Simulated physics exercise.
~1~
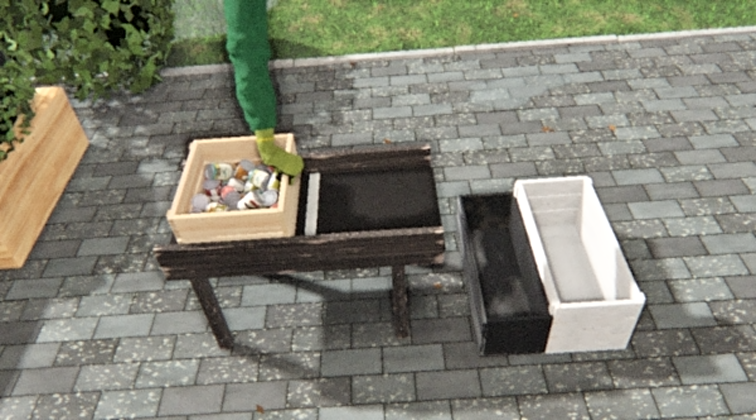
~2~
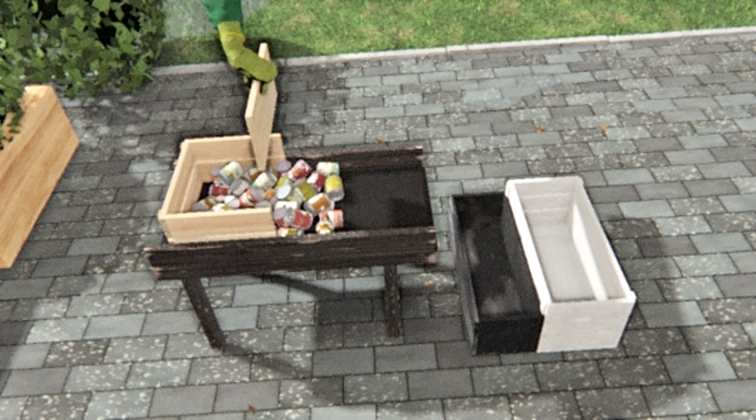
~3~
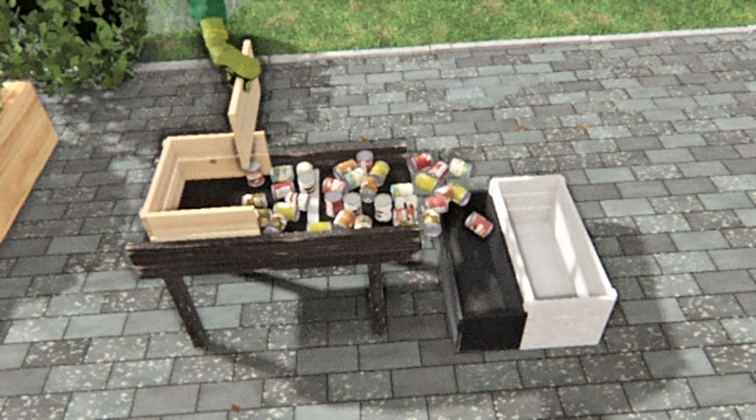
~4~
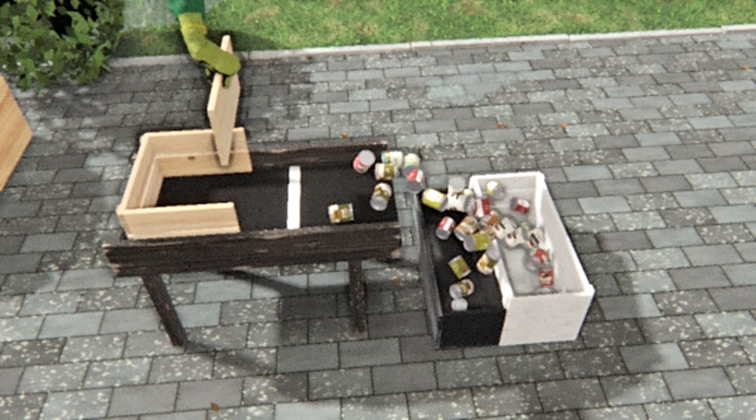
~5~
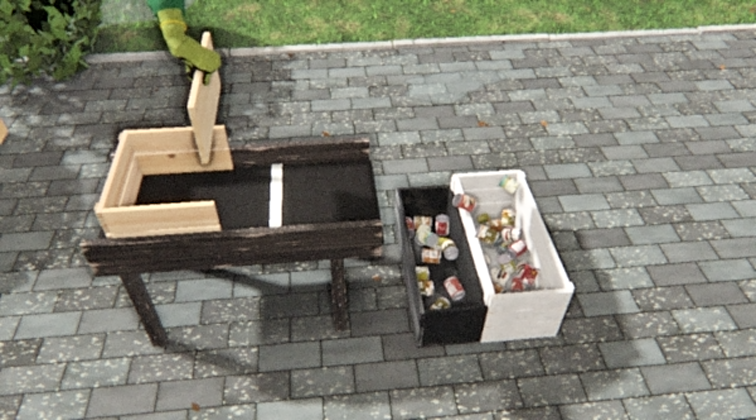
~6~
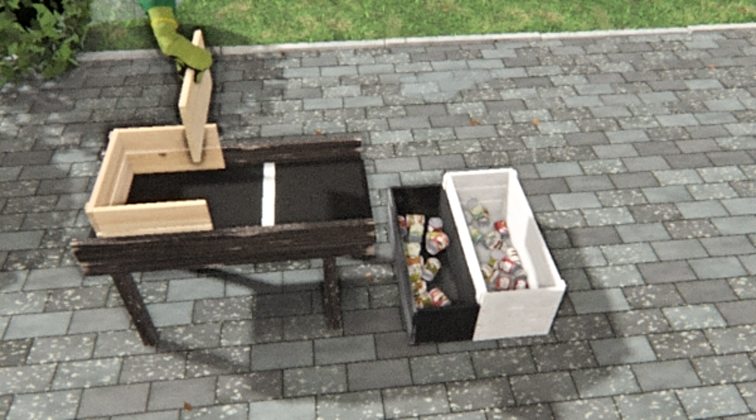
A gloved hand in a green sleeve reaches down to a pale wooden pen of small, colourful tins at the left end of a dark, low belt with a white stripe, seen from above on grey paving beside grass. To the right stand a black box and, beyond it, a white tub. The hand lifts the pen's wooden gate, and the tins spill rightward along the belt. They tumble off the far end in a loose stream, scattering over both containers. Finally the belt is empty, and the tins lie split between the black box and the white tub.
